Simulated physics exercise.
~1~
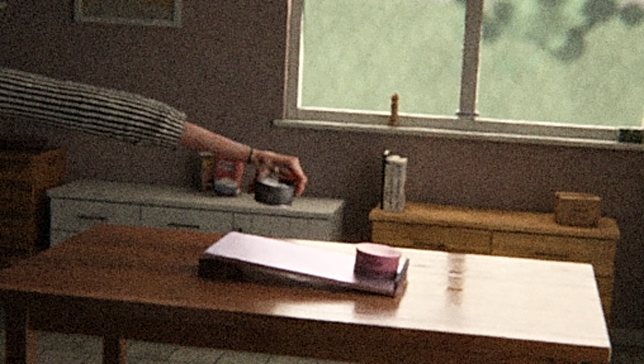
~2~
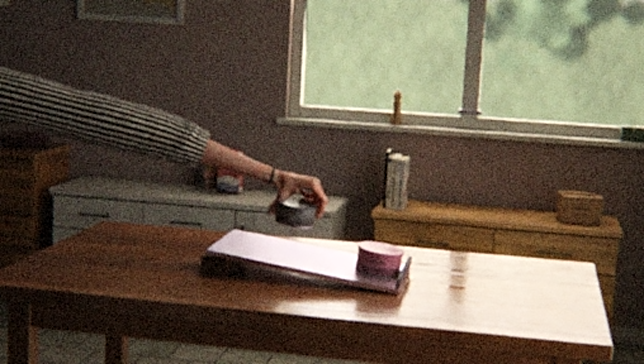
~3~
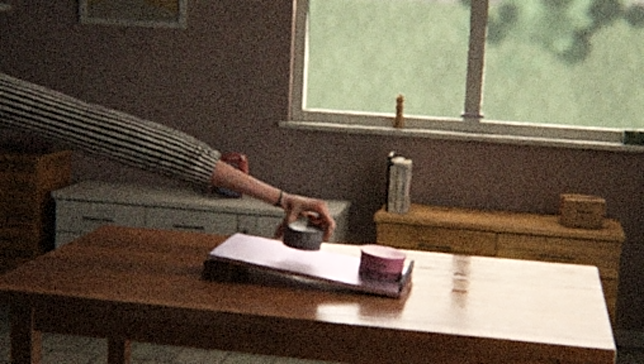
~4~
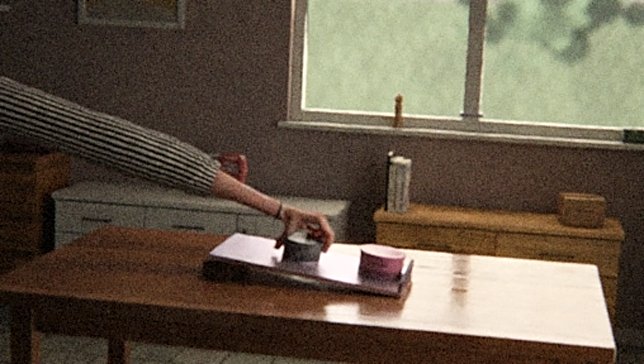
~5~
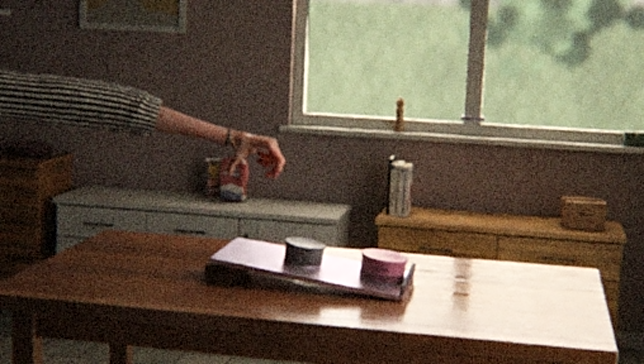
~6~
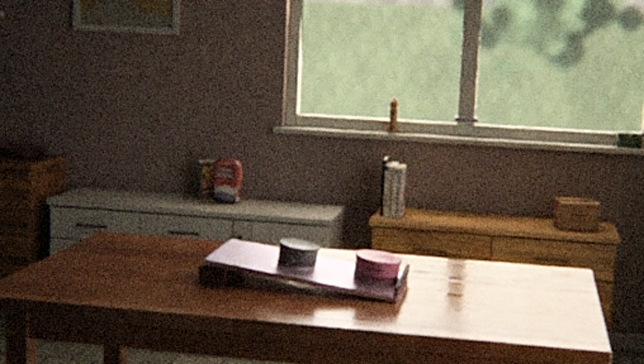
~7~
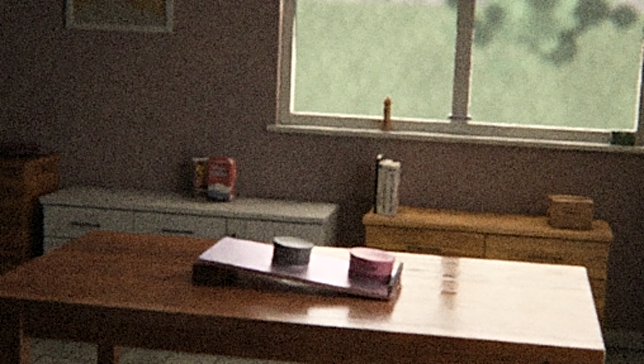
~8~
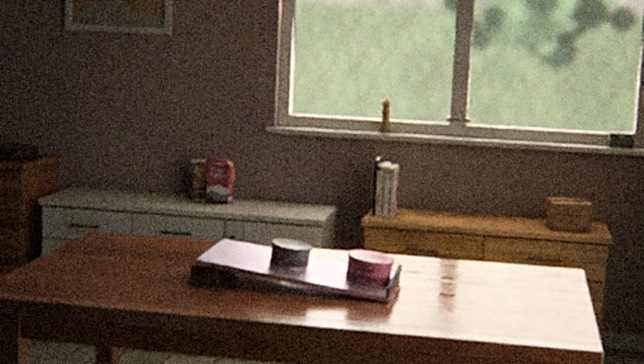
A hand sets a grey tub on a sloping board beside a pink tub, where it stays.
